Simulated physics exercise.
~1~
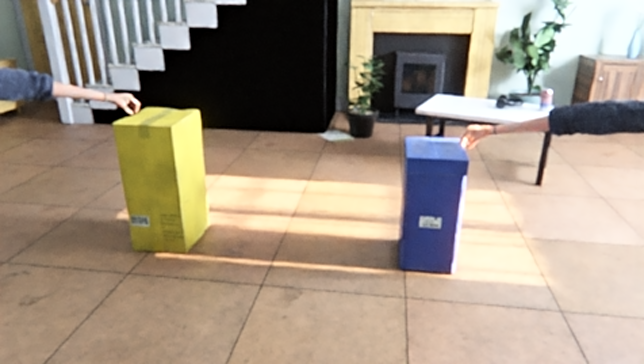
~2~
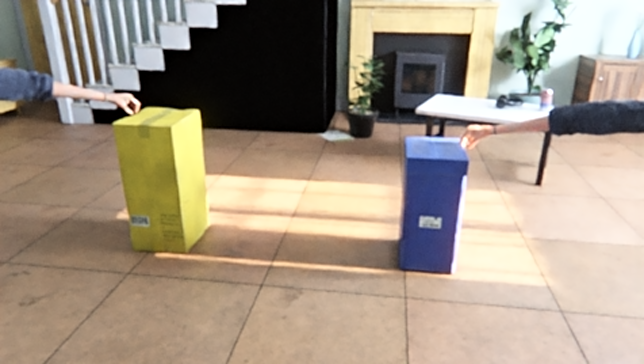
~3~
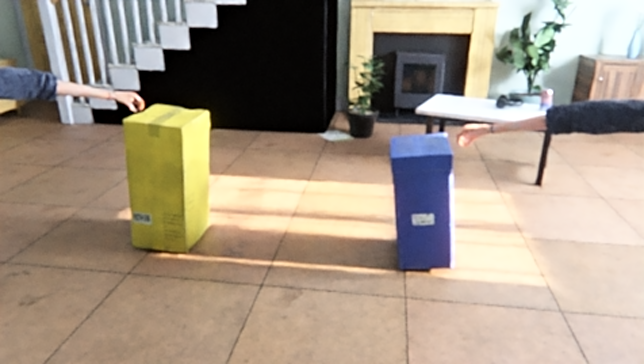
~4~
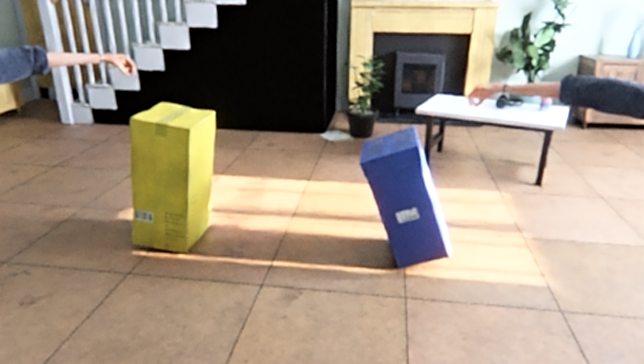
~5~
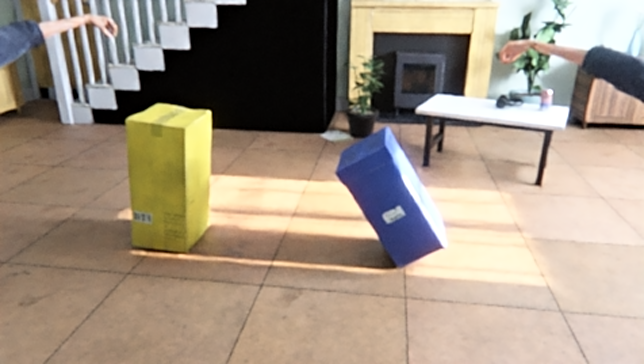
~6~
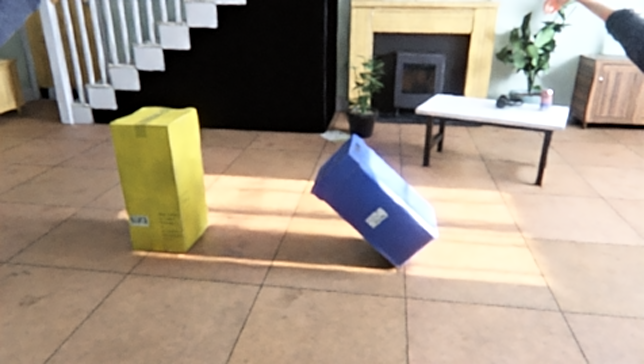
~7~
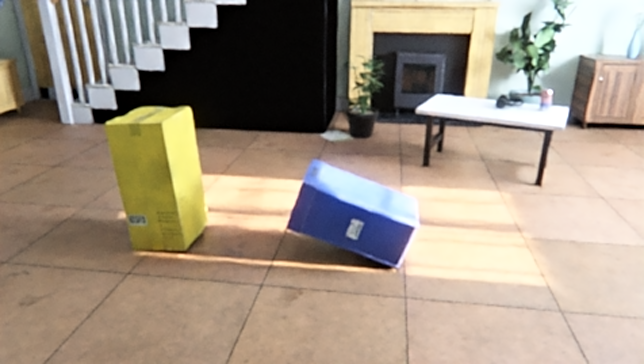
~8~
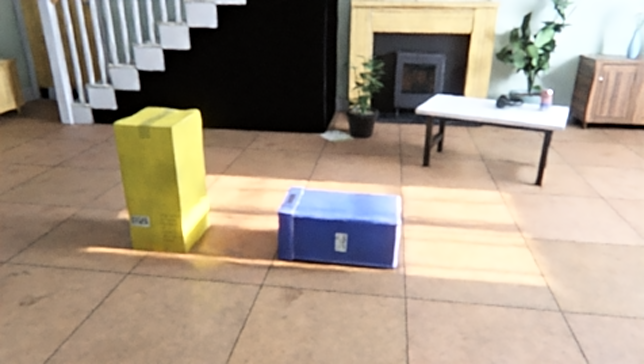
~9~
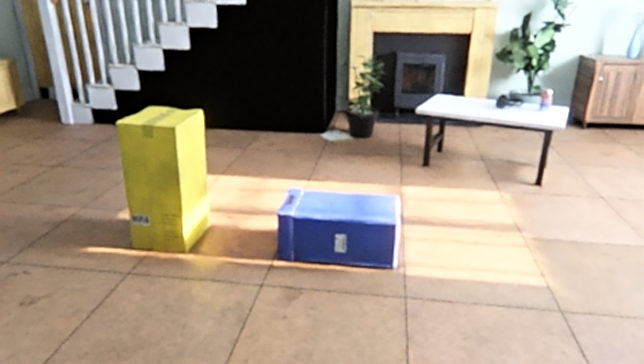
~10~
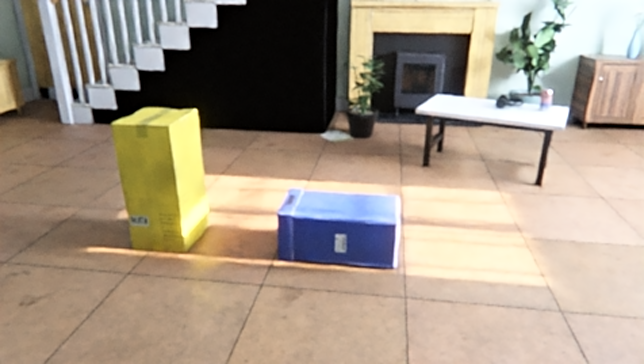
Two hands reached in from either side and gave a tall yellow box and a tall blue one a quick shove, then drew away; the blue one tipped left and fell onto its side, while the yellow one rocked and settled back upright.
